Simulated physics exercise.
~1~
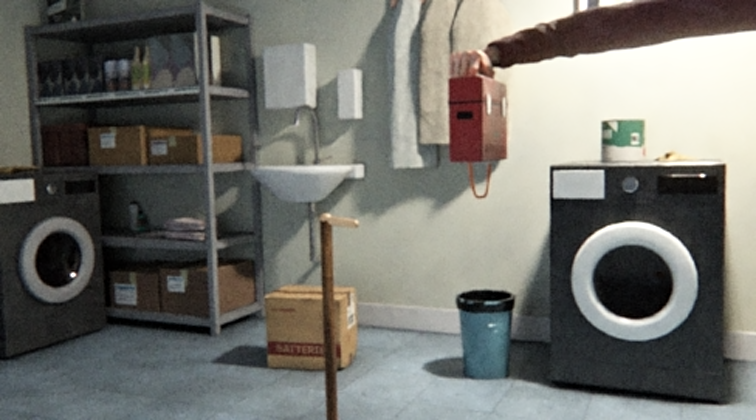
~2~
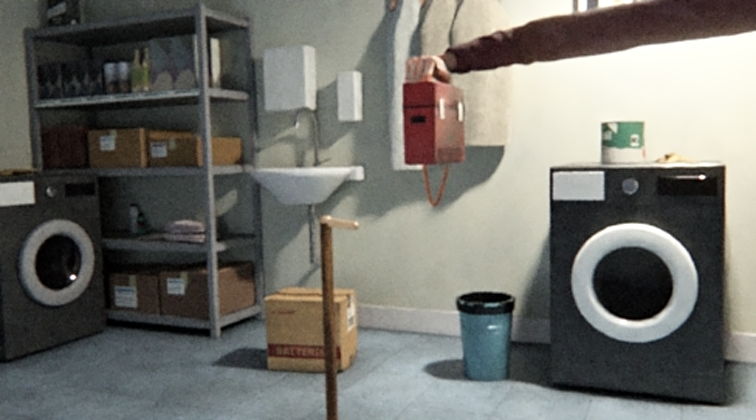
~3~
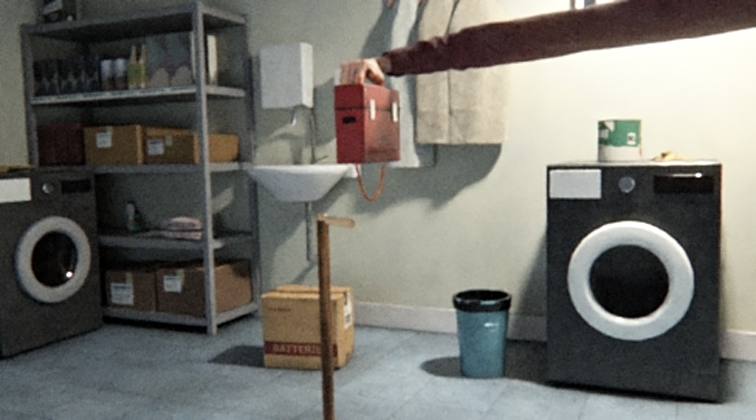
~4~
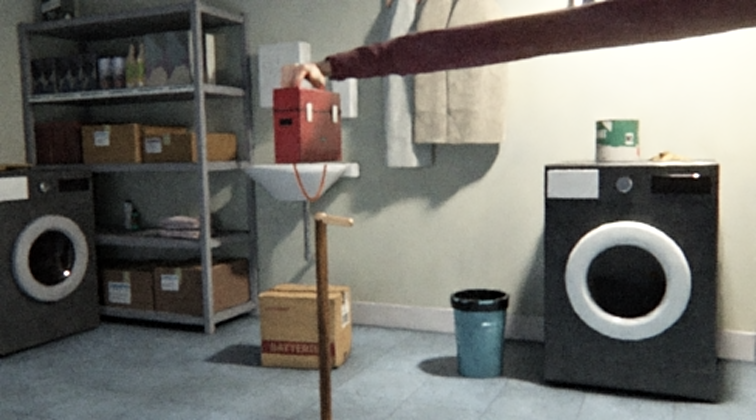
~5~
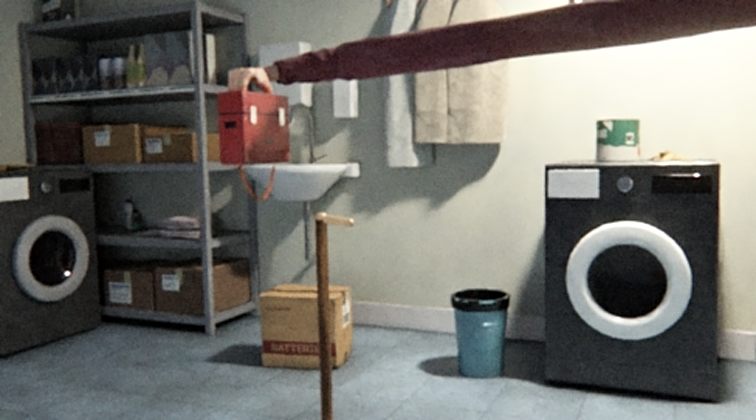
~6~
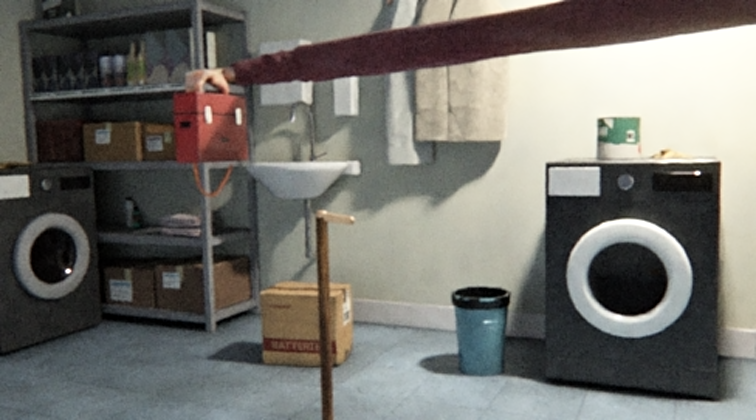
A red case held by an outstretched arm moves left above a short post, passing it freely.
